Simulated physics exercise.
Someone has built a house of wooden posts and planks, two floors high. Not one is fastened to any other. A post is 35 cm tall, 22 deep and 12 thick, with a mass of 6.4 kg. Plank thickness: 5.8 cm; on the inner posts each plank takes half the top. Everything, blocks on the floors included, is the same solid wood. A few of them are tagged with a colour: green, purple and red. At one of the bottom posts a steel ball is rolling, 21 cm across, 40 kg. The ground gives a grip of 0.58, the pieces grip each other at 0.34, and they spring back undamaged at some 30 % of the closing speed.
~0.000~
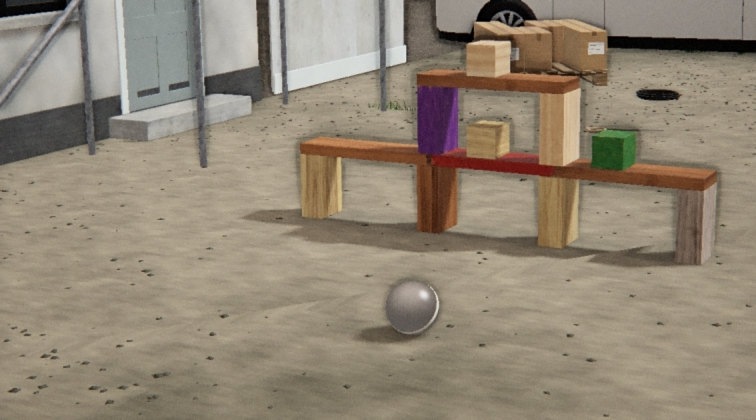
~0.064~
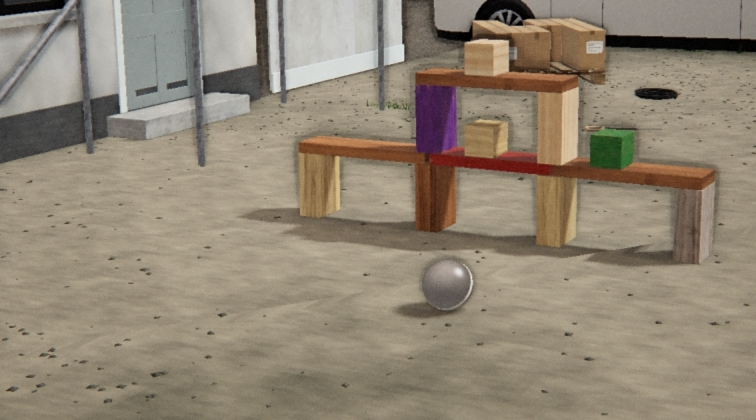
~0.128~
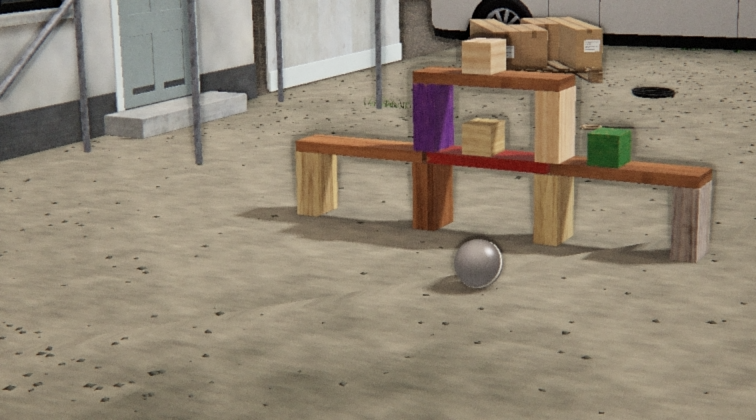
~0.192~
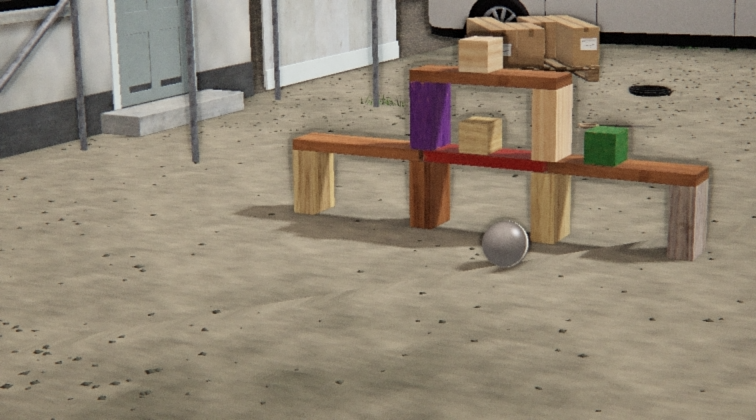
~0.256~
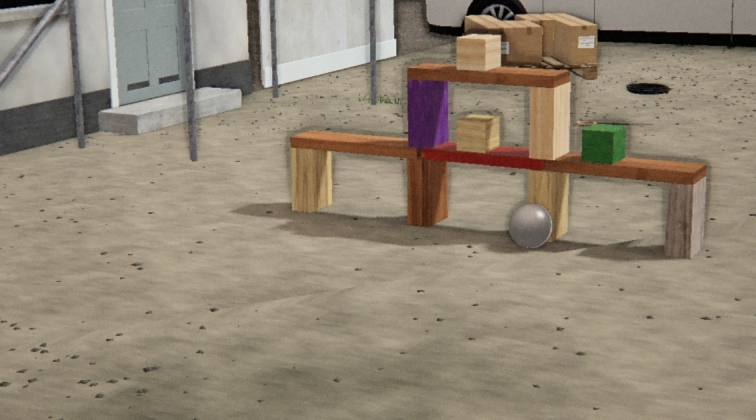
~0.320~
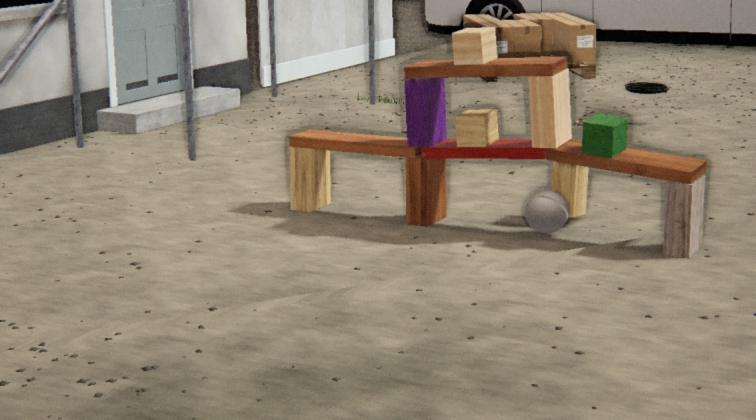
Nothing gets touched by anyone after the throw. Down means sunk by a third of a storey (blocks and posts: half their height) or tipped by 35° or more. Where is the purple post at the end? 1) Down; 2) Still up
(1) Down.
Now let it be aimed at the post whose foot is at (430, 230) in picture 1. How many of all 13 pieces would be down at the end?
Then 9.
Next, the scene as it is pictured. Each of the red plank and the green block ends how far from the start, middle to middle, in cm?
Red 20, green 50.
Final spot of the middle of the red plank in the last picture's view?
Last frame, centre at roughly (488, 182).
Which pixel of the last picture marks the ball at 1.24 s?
Check around pixel (712, 118).
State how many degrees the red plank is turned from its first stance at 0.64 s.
Roughly 30 degrees.
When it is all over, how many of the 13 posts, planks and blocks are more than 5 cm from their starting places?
10 have shifted.
After 0.64 s, ball still moving; 8 of the 13 pieces down; purple post 4° from how it stood; green block 48° from how it stood, 20 cm lower.
After 1.24 s, ball still moving; 9 of the 13 pieces down; purple post on its side; green block on its side.
In the end (3.0 s), ball rolling away; 10 of the 13 pieces down; purple post on its side; green block on its side; red plank 36° from how it stood, 17 cm lower. From the last view, middles, purple post near (378, 127), green block near (639, 201).
